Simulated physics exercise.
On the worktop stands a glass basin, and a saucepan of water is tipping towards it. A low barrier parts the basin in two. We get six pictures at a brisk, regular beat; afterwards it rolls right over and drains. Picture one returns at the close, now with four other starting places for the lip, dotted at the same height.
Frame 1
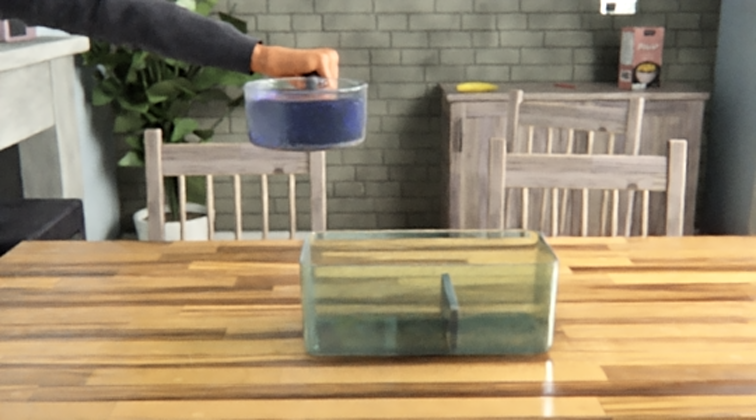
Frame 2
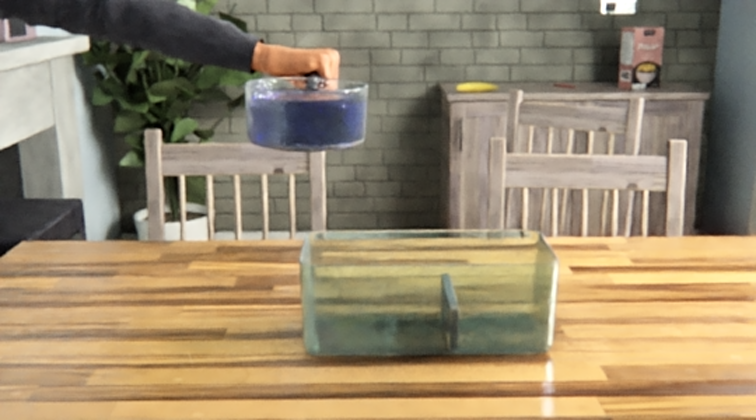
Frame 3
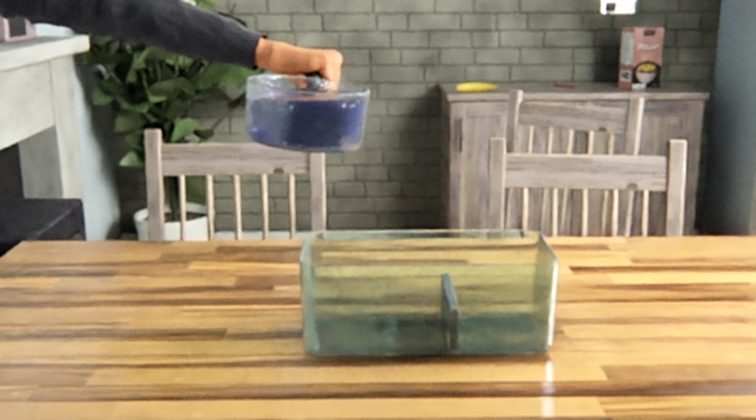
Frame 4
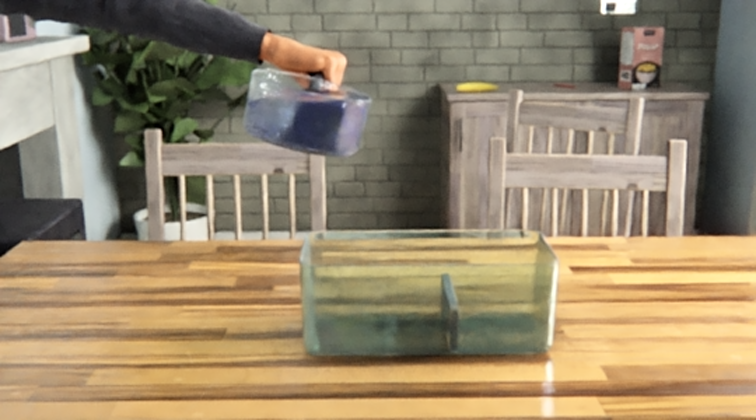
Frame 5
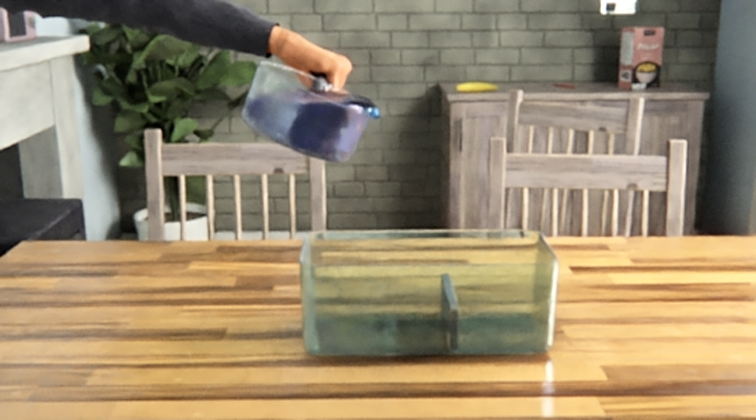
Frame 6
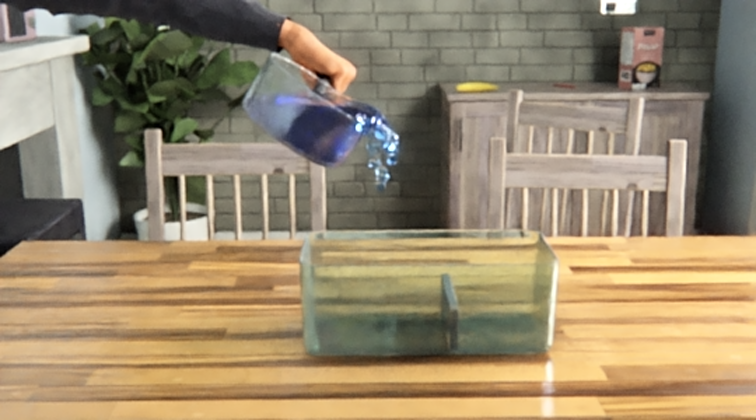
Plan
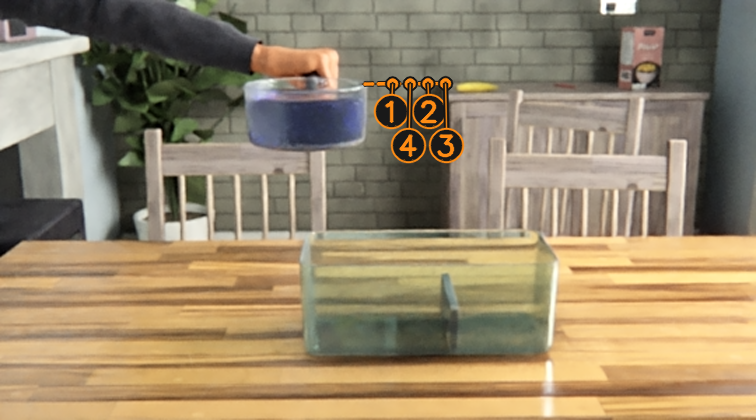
A glass pan of bluish-purple water, held by a hand above a divided glass basin on a wooden table, stayed level at first, then tilted to the right until water streamed over its lip.
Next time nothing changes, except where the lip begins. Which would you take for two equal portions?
Go for 1.
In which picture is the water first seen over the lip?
In picture 5.
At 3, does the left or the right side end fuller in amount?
More ends on the right.
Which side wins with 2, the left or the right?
More ends on the right.
In orange, 1 at (392, 83); 2 at (427, 83); 3 at (445, 83); 4 at (410, 83).
For place 1, about 46 % ends left of the wall and 53 % right of it.
For place 2, about 20 % ends left of the wall and 79 % right of it.
For place 3, about 14 % ends left of the wall and 85 % right of it.
For place 4, about 30 % ends left of the wall and 69 % right of it.
